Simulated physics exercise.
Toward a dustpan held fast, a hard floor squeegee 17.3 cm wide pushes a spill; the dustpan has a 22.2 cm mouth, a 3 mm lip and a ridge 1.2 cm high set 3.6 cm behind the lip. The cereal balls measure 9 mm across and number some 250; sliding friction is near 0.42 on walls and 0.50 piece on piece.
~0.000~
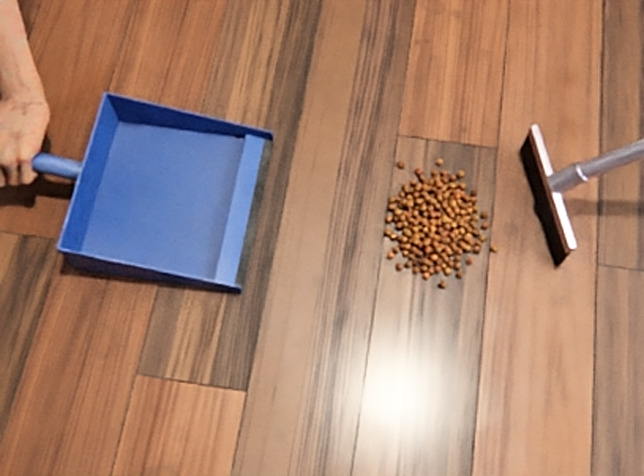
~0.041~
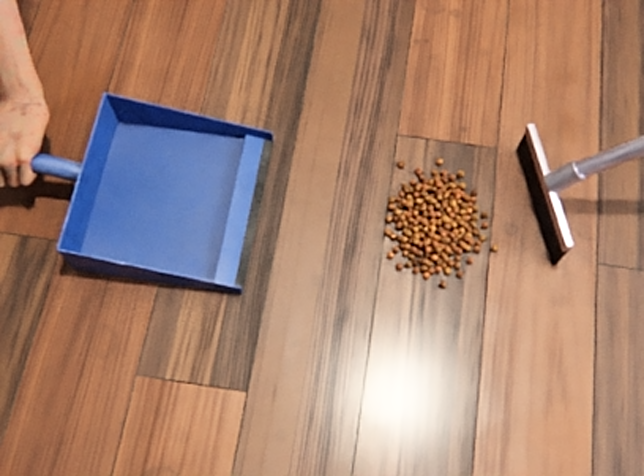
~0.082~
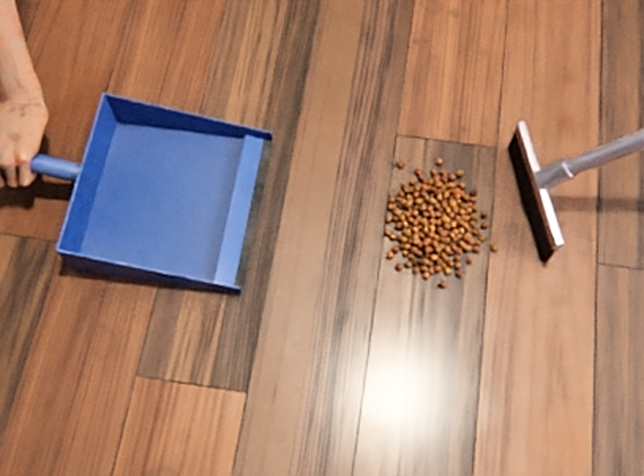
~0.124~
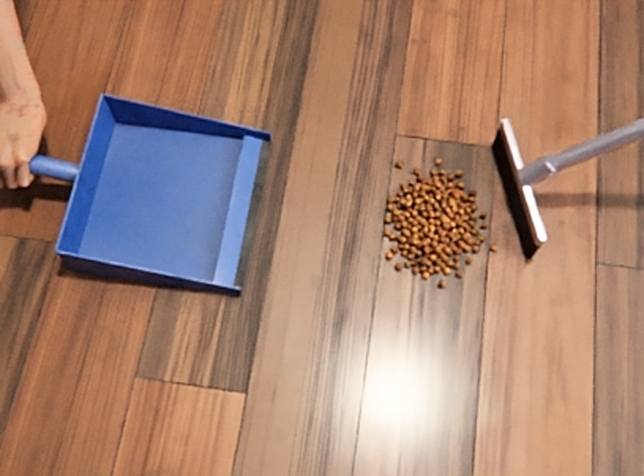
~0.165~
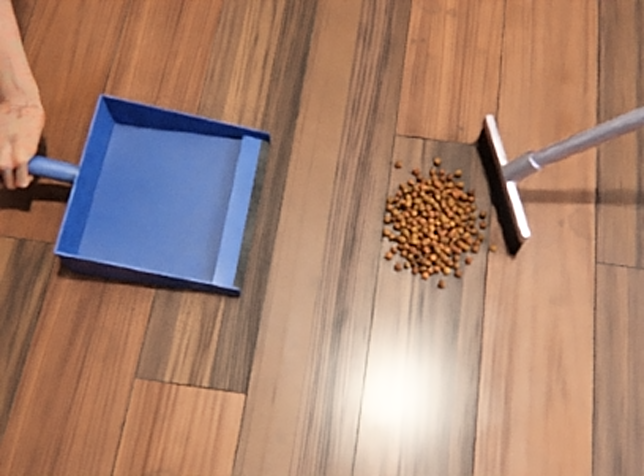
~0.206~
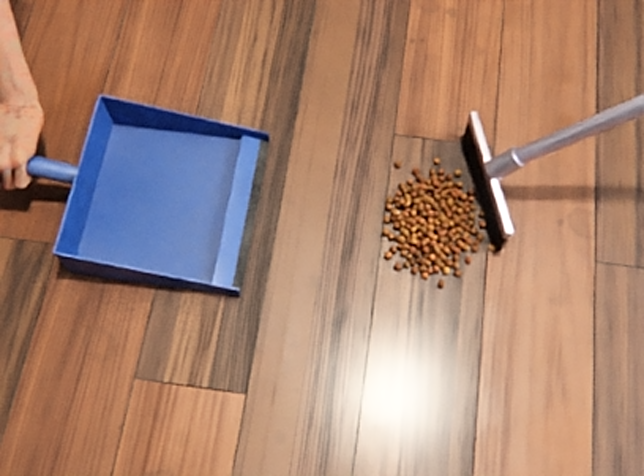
A hand holds a blue dustpan still while a squeegee slides left to brown pieces.
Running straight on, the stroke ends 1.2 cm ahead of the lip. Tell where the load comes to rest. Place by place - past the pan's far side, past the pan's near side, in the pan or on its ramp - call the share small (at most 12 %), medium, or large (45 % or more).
Past the pan's far side - small, past the pan's near side - small, in the pan or on its ramp - small.
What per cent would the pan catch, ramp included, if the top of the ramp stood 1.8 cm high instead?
0 per cent.
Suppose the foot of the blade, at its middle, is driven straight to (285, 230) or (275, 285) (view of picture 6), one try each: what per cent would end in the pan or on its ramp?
Around 20 per cent, and around 20 per cent.
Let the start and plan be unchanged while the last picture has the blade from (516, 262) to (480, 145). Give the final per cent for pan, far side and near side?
Split: Pan = 20, far = 0, near = 35.
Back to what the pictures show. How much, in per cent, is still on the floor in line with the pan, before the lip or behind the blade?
It comes to some 95 percent.
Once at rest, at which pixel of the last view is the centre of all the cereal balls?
Estimated resting centre: Around (302, 226).
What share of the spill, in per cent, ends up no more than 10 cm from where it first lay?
The figure is some 45 percent.
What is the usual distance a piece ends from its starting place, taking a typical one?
Somewhere around 14 centimetres.
After 0.46 s, middle of the blade 17 cm from the lip; 0 % over the lip, far side 0 %, near side 0 %.
Then, at 0.64 s, middle of the blade 8 cm from the lip; 0 % over the lip, far side 5 %, near side 0 %.
After 0.93 s, middle of the blade 4 cm from the lip; 0 % over the lip, far side 5 %, near side 0 %.
By 1.2 s all is still; far side 5 %, near side 0 %, pan 0 %, in front of the lip or behind the blade 95 %.
